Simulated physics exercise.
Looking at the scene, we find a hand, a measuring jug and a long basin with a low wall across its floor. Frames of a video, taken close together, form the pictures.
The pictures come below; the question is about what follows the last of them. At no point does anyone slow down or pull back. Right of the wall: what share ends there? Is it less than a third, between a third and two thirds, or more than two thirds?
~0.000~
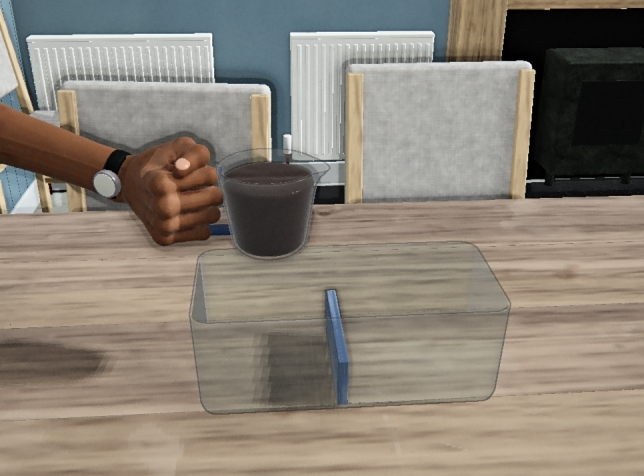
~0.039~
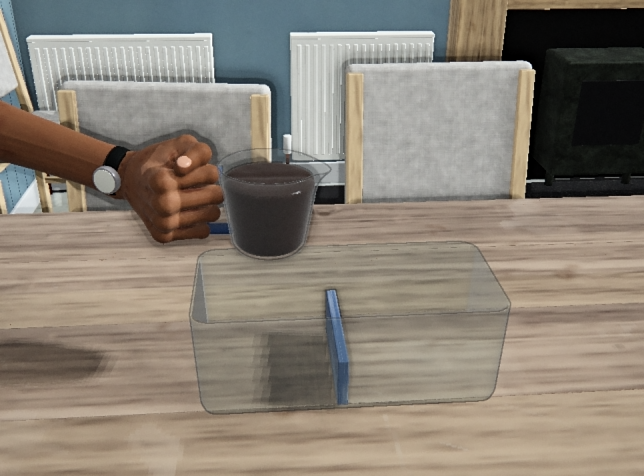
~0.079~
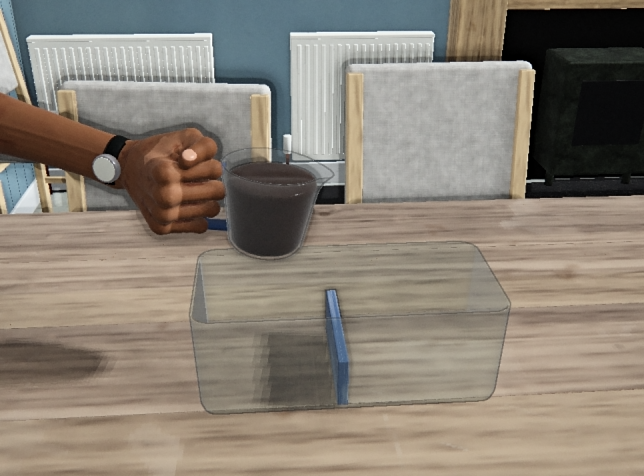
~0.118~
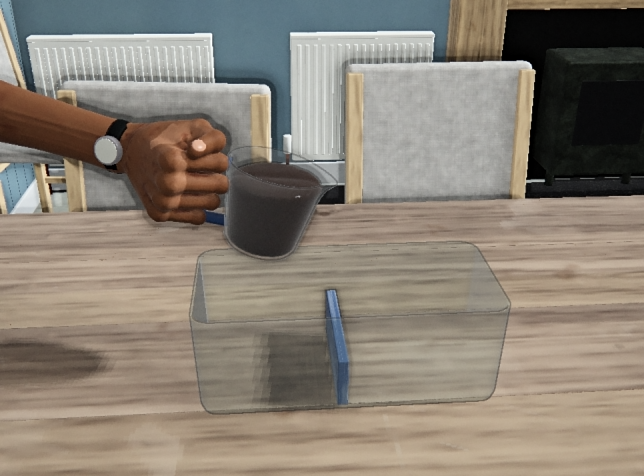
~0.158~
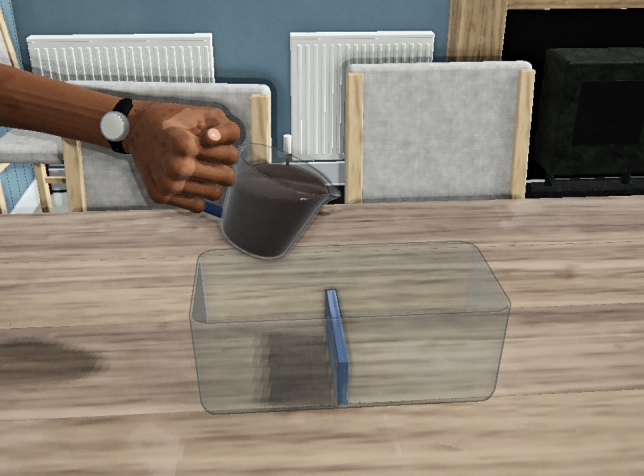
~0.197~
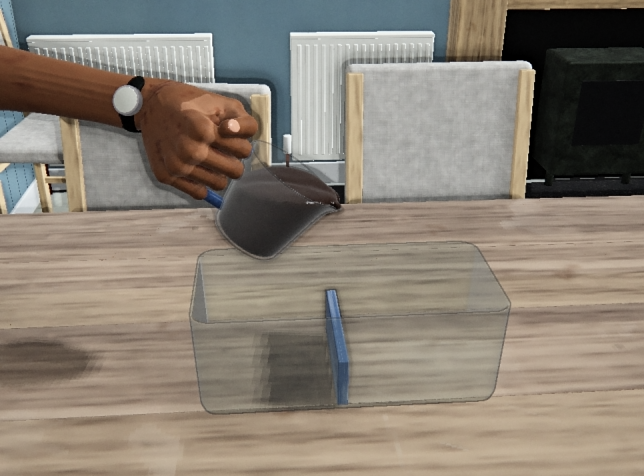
The share right of the wall falls into the top range, past two thirds.
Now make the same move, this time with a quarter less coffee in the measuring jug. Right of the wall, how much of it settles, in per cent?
About 85 parts in a hundred, give or take.
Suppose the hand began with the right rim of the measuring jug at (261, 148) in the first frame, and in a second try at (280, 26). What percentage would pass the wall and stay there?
It comes out at around 5 percent and then around 70 percent.
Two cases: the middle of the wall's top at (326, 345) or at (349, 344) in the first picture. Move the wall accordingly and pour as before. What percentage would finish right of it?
95 % and 75 %, roughly.
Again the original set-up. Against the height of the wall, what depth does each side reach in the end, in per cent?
About 0 per cent on the left and 30 per cent on the right.
A moment on, the measuring jug is tipped right over and 35 per cent is still to pour, 2 is left of the wall and 44 right of it.
Next, the measuring jug is tipped right over and 4 per cent is still to pour, 8 is left of the wall and 84 right of it.
Then the measuring jug is tipped right over and 0 per cent is still to pour, 11 is left of the wall and 89 right of it.
Later the measuring jug is tipped right over and 0 per cent is still to pour, 11 is left of the wall and 89 right of it.
At rest 11 per cent lies left of the wall, 88 right of it and 1 outside.
